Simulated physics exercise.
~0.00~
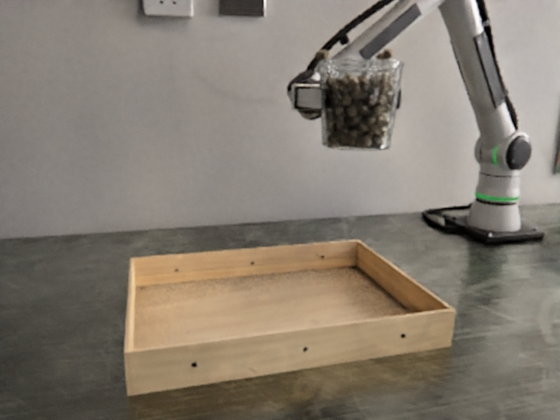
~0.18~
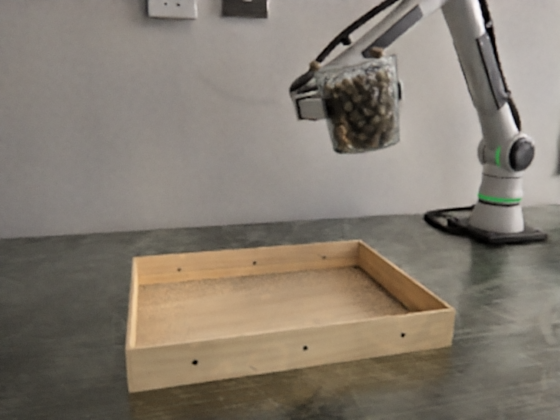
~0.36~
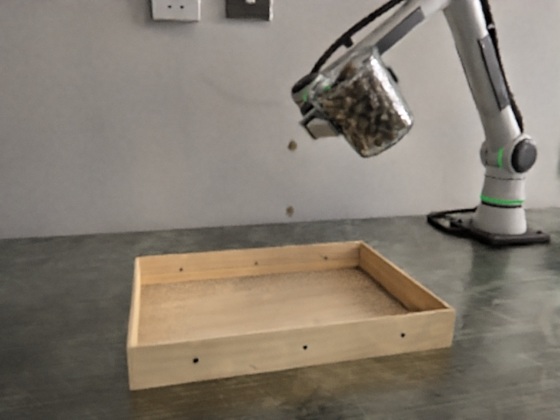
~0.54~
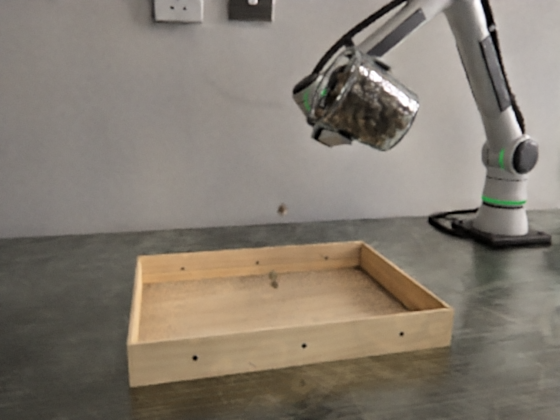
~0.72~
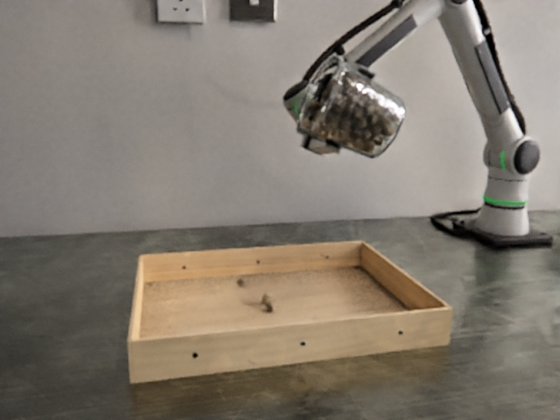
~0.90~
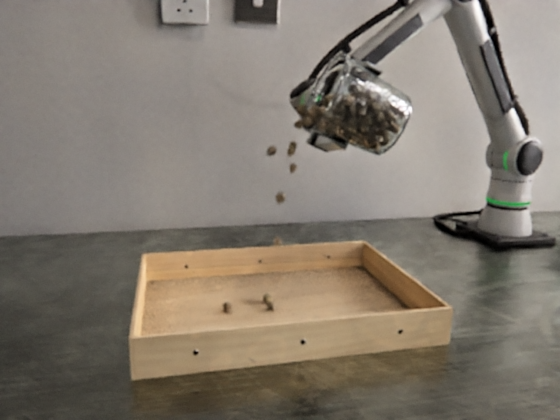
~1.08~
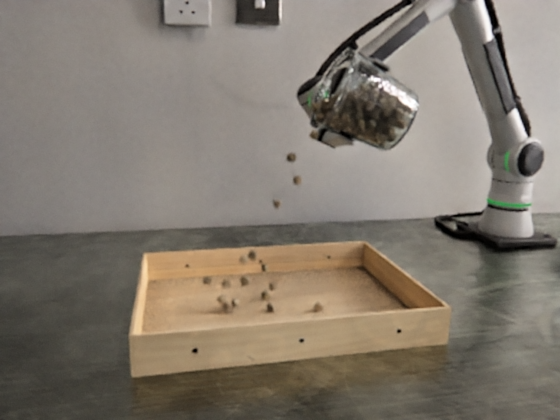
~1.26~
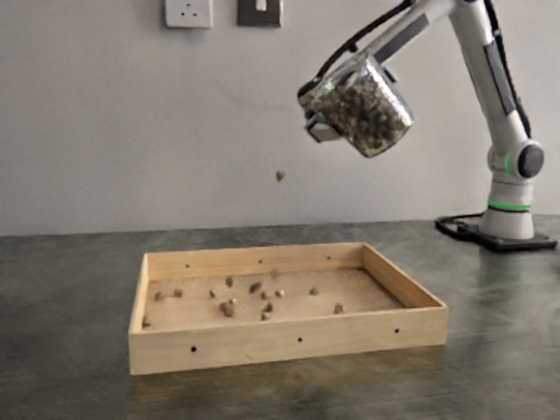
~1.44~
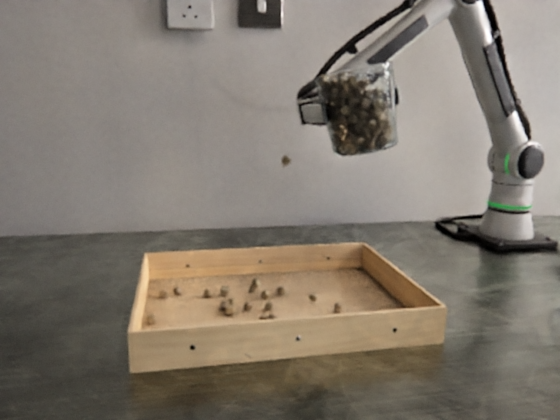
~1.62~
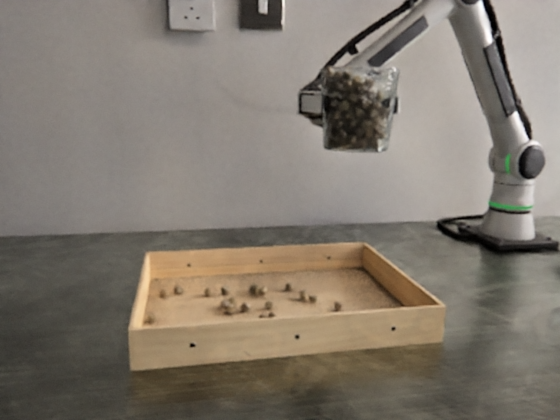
A robot arm tipped a clear container of small pebbles over a shallow wooden tray, letting a few drop and then a small scatter more, before turning it upright again, still mostly full, with the fallen pebbles lying spread across the tray.
